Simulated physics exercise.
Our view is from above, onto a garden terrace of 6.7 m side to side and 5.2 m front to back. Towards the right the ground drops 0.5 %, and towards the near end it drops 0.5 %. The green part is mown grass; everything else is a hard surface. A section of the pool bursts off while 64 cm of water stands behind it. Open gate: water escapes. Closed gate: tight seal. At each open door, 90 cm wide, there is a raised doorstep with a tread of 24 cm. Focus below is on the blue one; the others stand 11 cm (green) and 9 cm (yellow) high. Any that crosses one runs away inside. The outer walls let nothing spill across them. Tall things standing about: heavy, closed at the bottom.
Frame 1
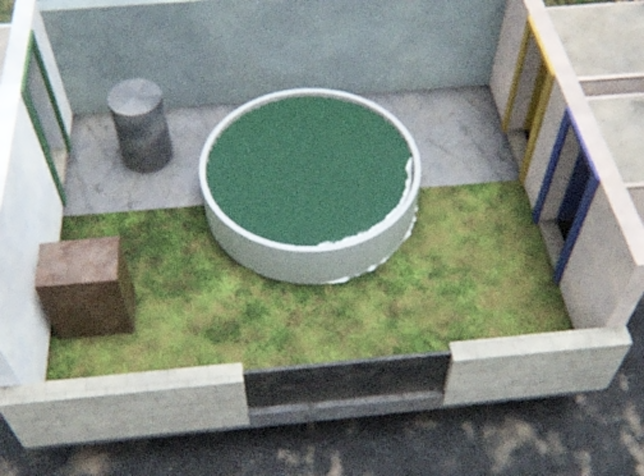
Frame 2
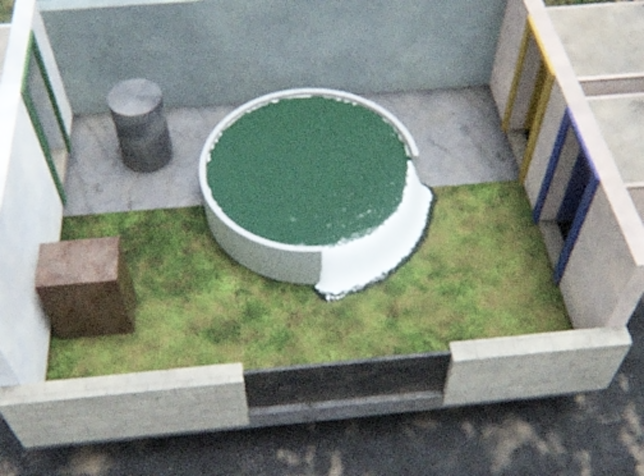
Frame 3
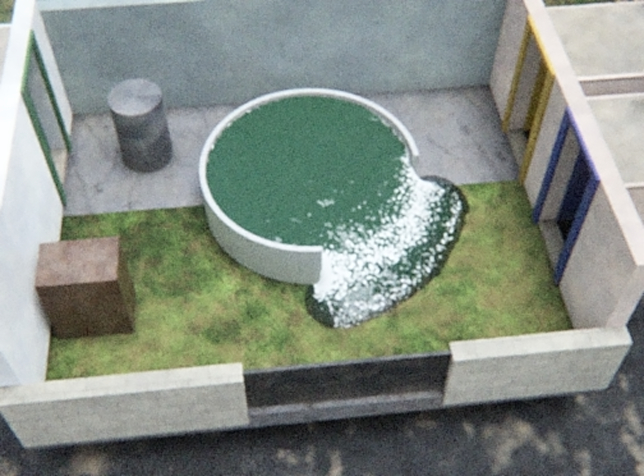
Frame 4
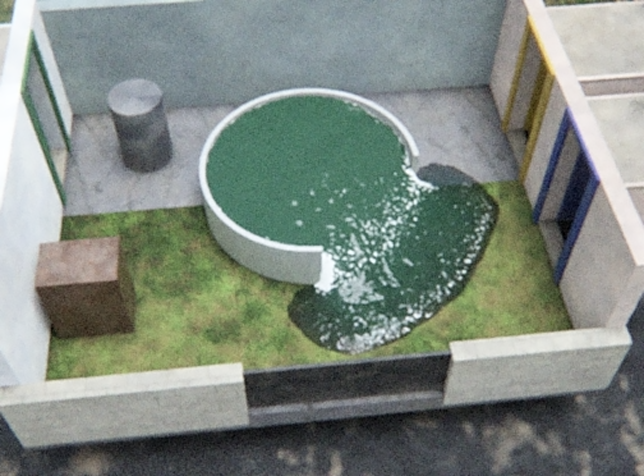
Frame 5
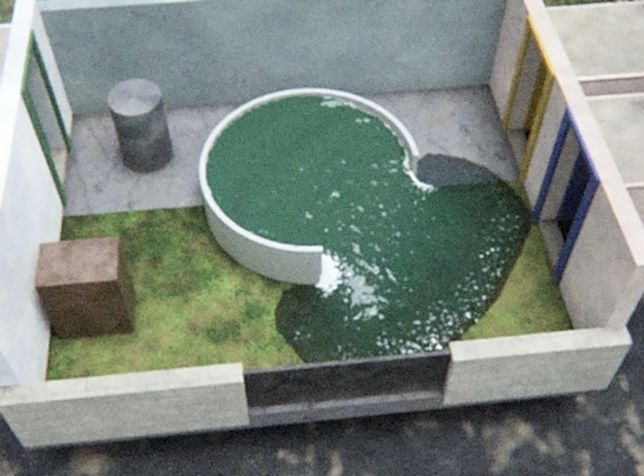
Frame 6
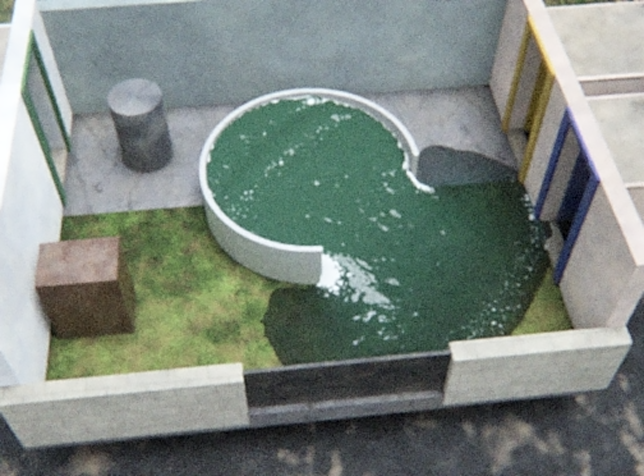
Green water bursting through the broken side of a round pool, foaming, then spreading across the grass to the blue door.
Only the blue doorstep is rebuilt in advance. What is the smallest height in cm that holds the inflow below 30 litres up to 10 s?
At least 30 cm.
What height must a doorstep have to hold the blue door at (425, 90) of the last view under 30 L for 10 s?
It needs roughly 19 cm.
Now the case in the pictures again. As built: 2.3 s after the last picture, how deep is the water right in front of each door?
Door by door in cm - green 0, blue 33, yellow 7.
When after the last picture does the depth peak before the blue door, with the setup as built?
Around 1.8 s, give or take.
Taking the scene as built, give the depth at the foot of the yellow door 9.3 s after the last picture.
Some 13.0 cm.
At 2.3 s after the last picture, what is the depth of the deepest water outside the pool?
Around 39 centimetres.
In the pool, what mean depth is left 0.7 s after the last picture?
About 42 centimetres on average.
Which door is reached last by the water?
Door: Green.
Then, 0.7 s after the last picture water covers 40 % of the floor, deepest (42 cm) near (584, 364); 25 cm at the blue door, 35 litres in over its 9 cm doorstep.
Then, 2.3 s after the last picture water covers 55 % of the floor, deepest (39 cm) near (542, 368); 33 cm at the blue door, 268 litres in over its 9 cm doorstep.
Then, 9.3 s after the last picture water covers 100 % of the floor, deepest (16 cm) near (83, 290); 12 cm at the blue door, 548 litres in over its 9 cm doorstep.
At the blue door as built, the water peaked near 36 cm, 1.9 s after the last picture.
With a doorstep of 27.5 cm, 51 litres would have come in within the 10 s; with 37 cm, 6 litres. So under 30 litres takes about 30 cm.
